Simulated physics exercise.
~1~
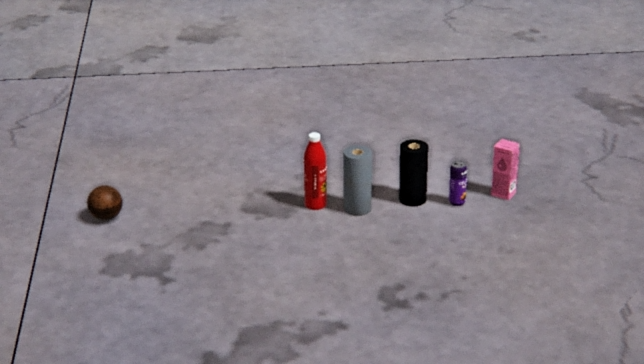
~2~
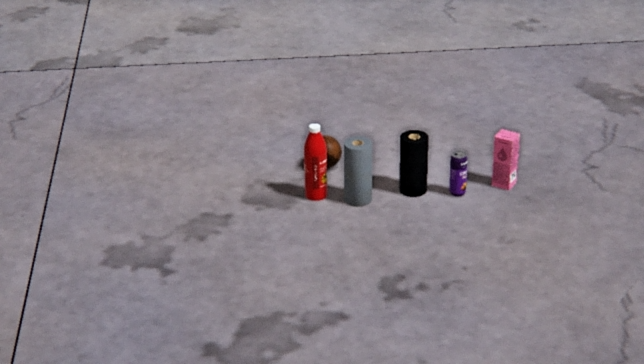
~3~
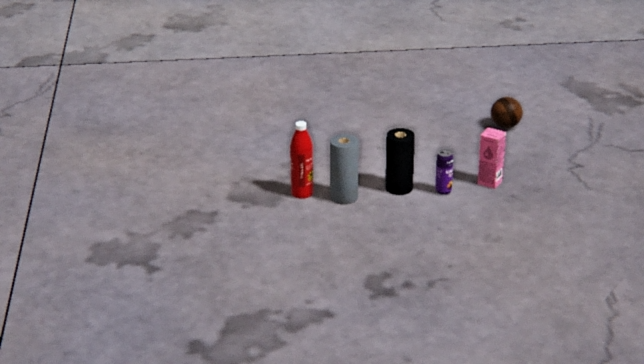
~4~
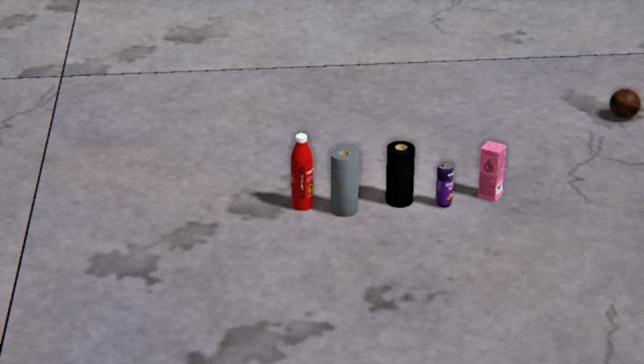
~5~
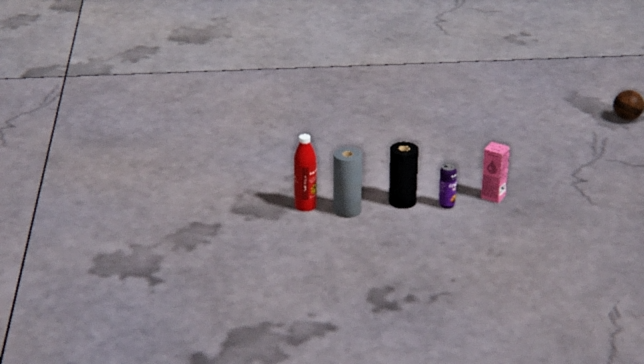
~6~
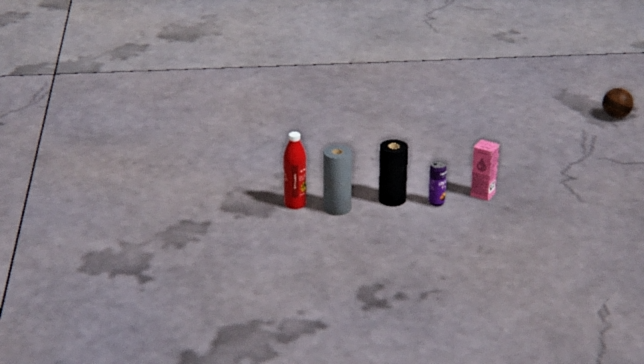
A grey roll stood in a row with a red bottle, black roll, purple can and pink carton while a brown ball rolled in from the left, passed behind them and stopped at the far right, leaving all five still upright.
